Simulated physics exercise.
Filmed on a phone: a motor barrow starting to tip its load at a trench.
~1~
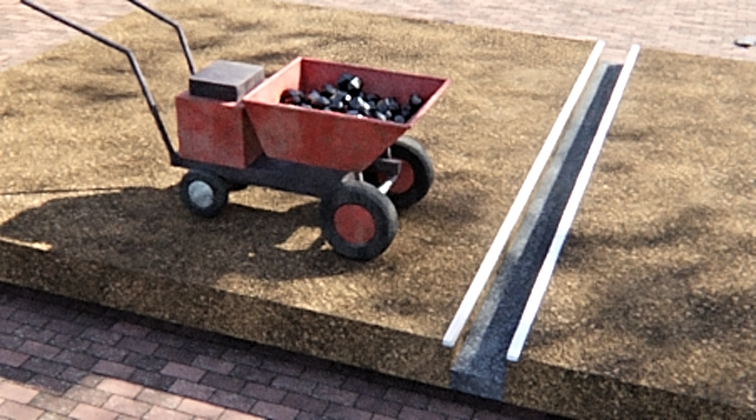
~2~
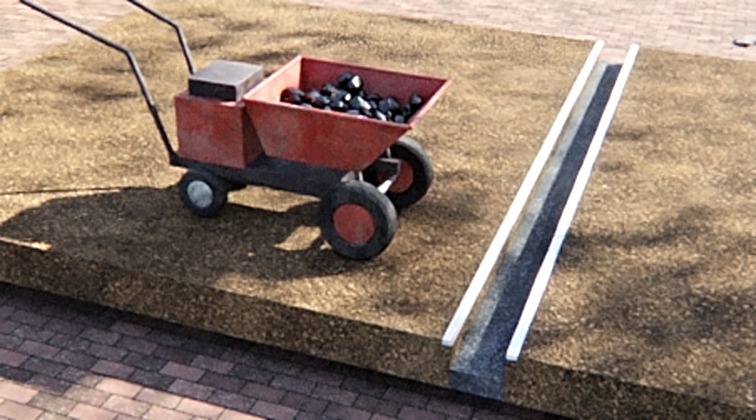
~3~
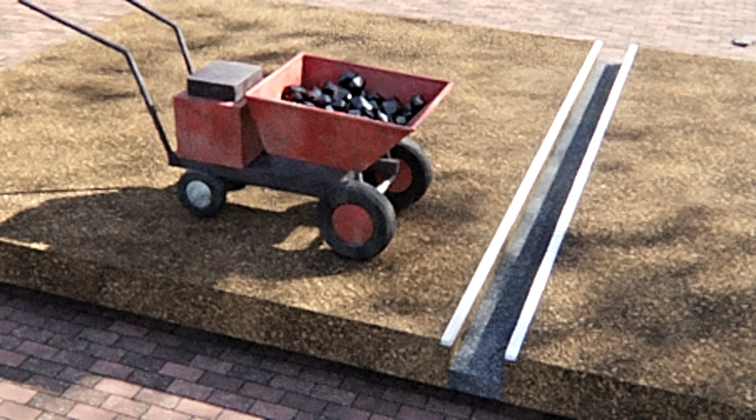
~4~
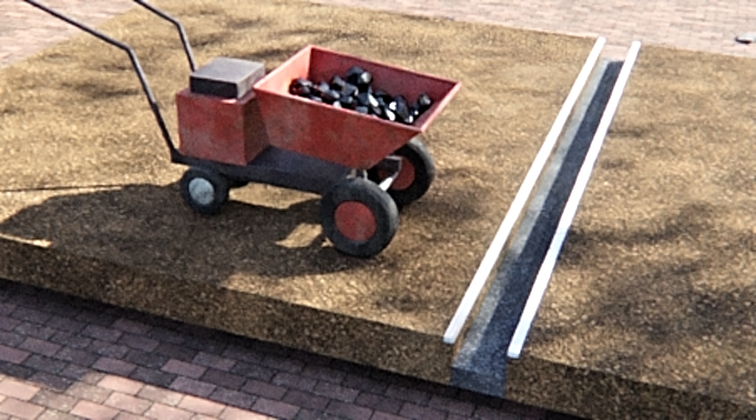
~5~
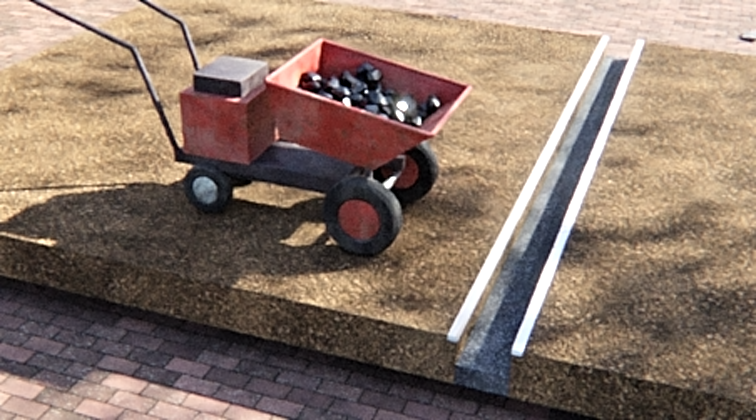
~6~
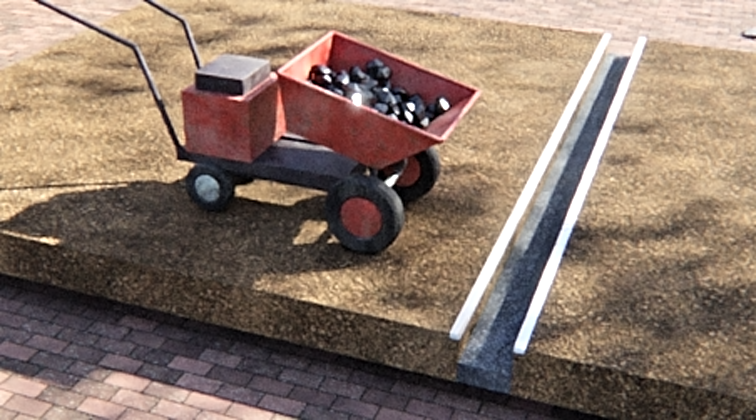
A red motor barrow with black handles stands on a raised brown, gritty surface edged by reddish brick paving, seen from above and to one side in sunlight. Black lumps fill its skip at left of centre, and to the right two white strips flank a narrow dark trench. The skip starts level, then gradually tilts up at the back toward the right, the lumps tilting with it, while the wheels stay in place and the view shifts very slightly.
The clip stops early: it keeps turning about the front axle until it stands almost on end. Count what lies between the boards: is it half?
It catches over half.
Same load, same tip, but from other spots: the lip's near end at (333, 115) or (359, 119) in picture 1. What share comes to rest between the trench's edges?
About 10 and 30 per cent.
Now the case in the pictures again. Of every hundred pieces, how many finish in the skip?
Roughly 25 in a hundred.
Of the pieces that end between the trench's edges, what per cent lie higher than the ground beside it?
It comes to 30 per cent or so.
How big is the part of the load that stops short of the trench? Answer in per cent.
About 5 per cent.
Just after the last frame, skip tipped steeply; every one in the skip.
A moment on, skip tipped steeply; almost all in the skip; just a few short of the trench; about a tenth in or heaped over the trench; just a few falling.
Further on, skip tipped right over; roughly a quarter in the skip; about a tenth short of the trench; roughly two thirds in or heaped over the trench; just a few beyond it.
When it is over, skip tipped right over; roughly a quarter in the skip; just a few short of the trench; roughly two thirds in or heaped over the trench; just a few beyond it.
